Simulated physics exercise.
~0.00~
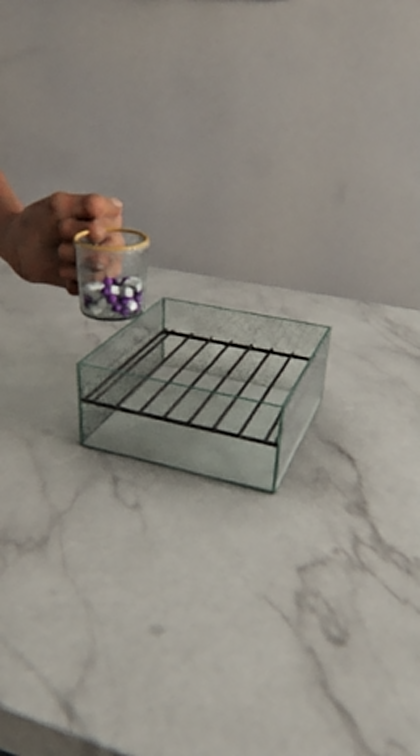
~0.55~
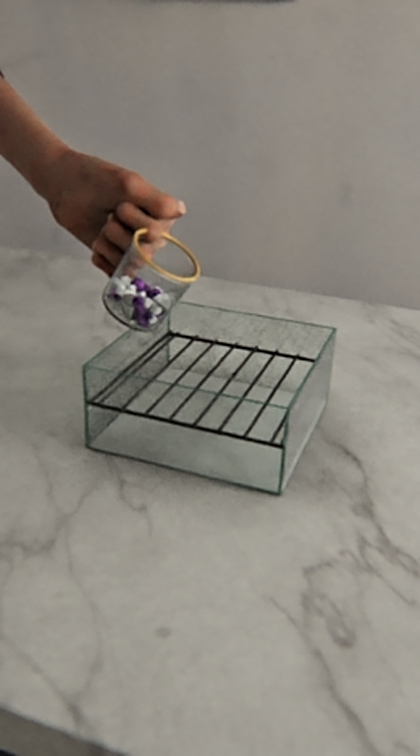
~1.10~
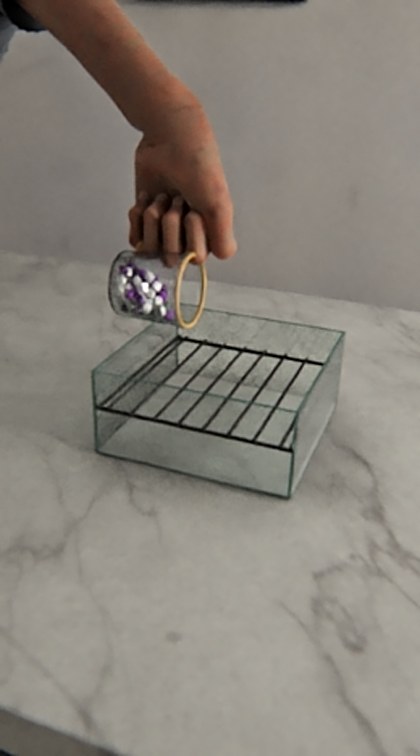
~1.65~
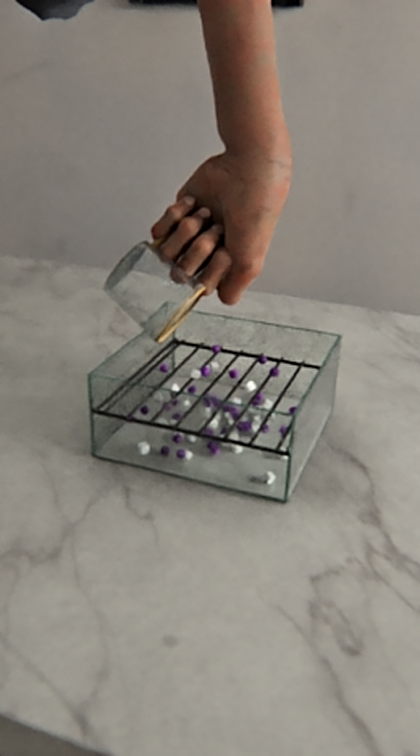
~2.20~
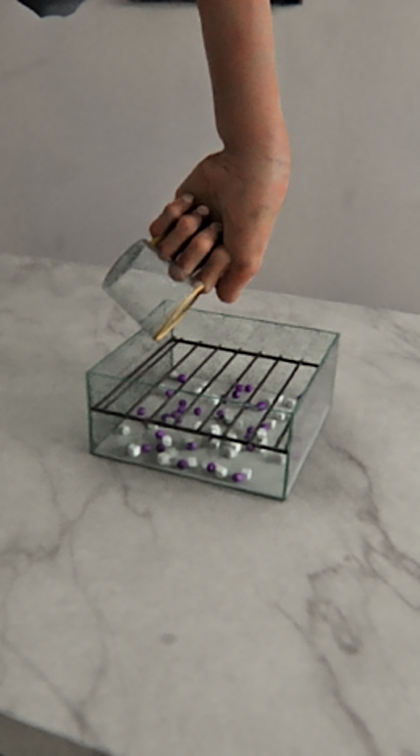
The footage shows a hand moving a gold-rimmed glass cup of purple and white bits rightward over a clear open box spanned by a black wire rack, then tipping it over; the bits spill out, and both colours drop between the wires and settle on the bottom.
